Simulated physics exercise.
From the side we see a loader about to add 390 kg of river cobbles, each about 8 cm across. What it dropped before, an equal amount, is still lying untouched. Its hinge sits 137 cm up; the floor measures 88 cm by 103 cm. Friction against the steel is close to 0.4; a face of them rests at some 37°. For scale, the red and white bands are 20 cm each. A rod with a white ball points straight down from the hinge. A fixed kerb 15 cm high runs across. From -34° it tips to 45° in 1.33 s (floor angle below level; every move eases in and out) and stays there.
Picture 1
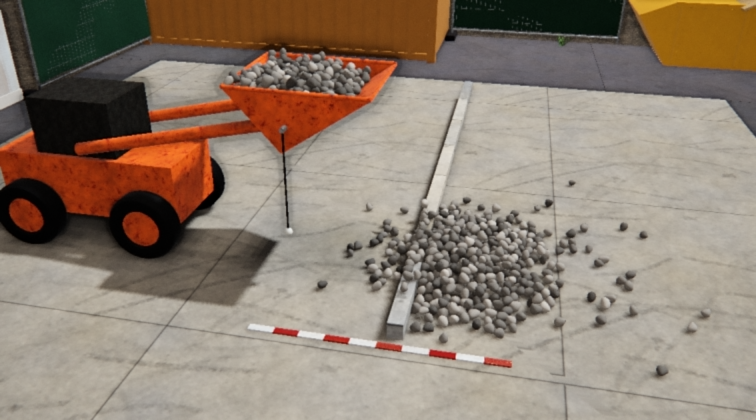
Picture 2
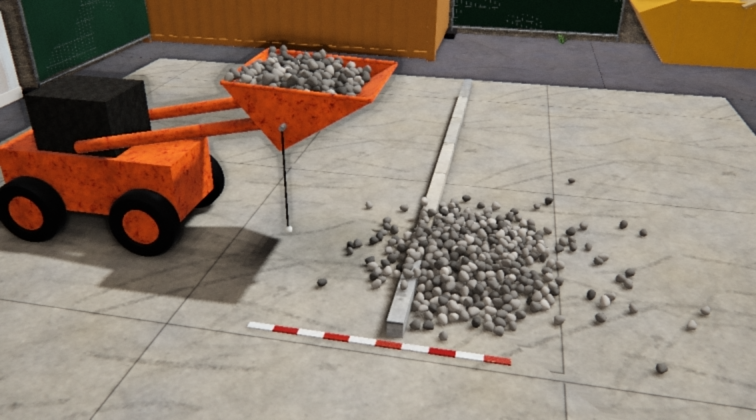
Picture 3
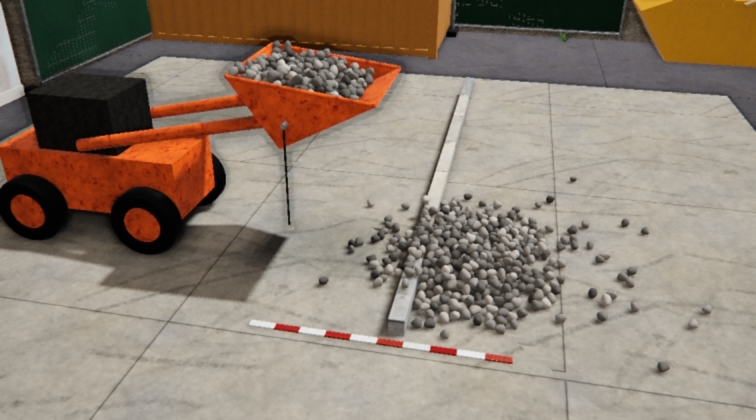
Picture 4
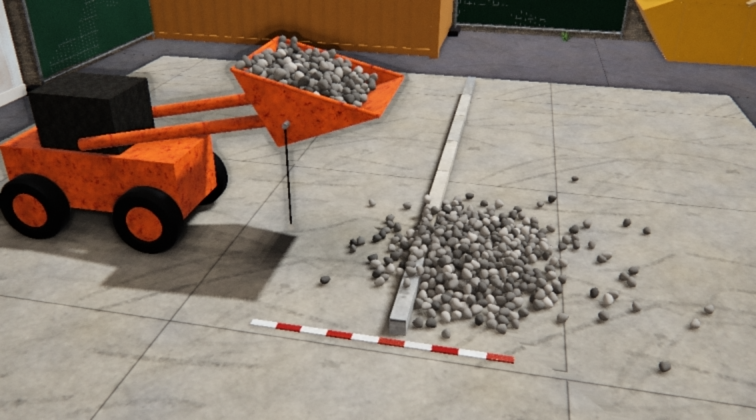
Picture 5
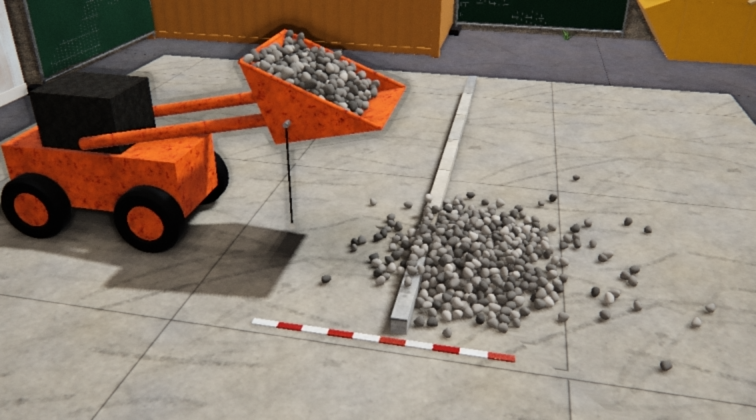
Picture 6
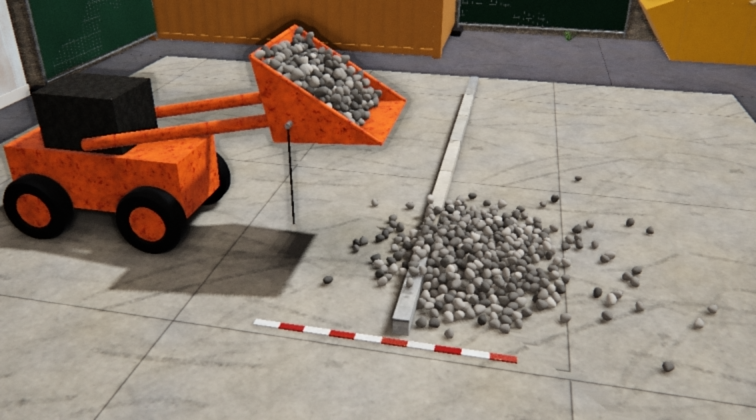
The orange loader's bucket of grey stones tilts gradually forward, its front lip lowering.
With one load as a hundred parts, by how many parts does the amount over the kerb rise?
Close to 17 parts in a hundred.
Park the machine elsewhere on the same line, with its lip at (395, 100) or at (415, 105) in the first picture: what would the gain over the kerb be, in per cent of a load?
First some 40, then 65 per cent.
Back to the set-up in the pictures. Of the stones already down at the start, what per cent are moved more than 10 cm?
About 5 per cent.
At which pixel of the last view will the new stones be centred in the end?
Their middle is at about (398, 242).
Then, 0.4 s after the last picture the floor is at 33°; in per cent of one load, 97 in the bucket, 14 on this side of the kerb, 89 over the kerb; the foremost stones are at (657, 284).
Then, 0.9 s after the last picture the floor is at 45°; in per cent of one load, 31 in the bucket, 80 on this side of the kerb, 90 over the kerb; the foremost stones are at (657, 284).
Then, 1.2 s after the last picture the floor is at 45°; in per cent of one load, 1 in the bucket, 99 on this side of the kerb, 100 over the kerb; the foremost stones are at (657, 284).
Then, 3.8 s after the last picture the floor is at 45°; in per cent of one load, 0 in the bucket, 94 on this side of the kerb, 106 over the kerb; the foremost stones are at (657, 284). Net gain over the kerb, 17.
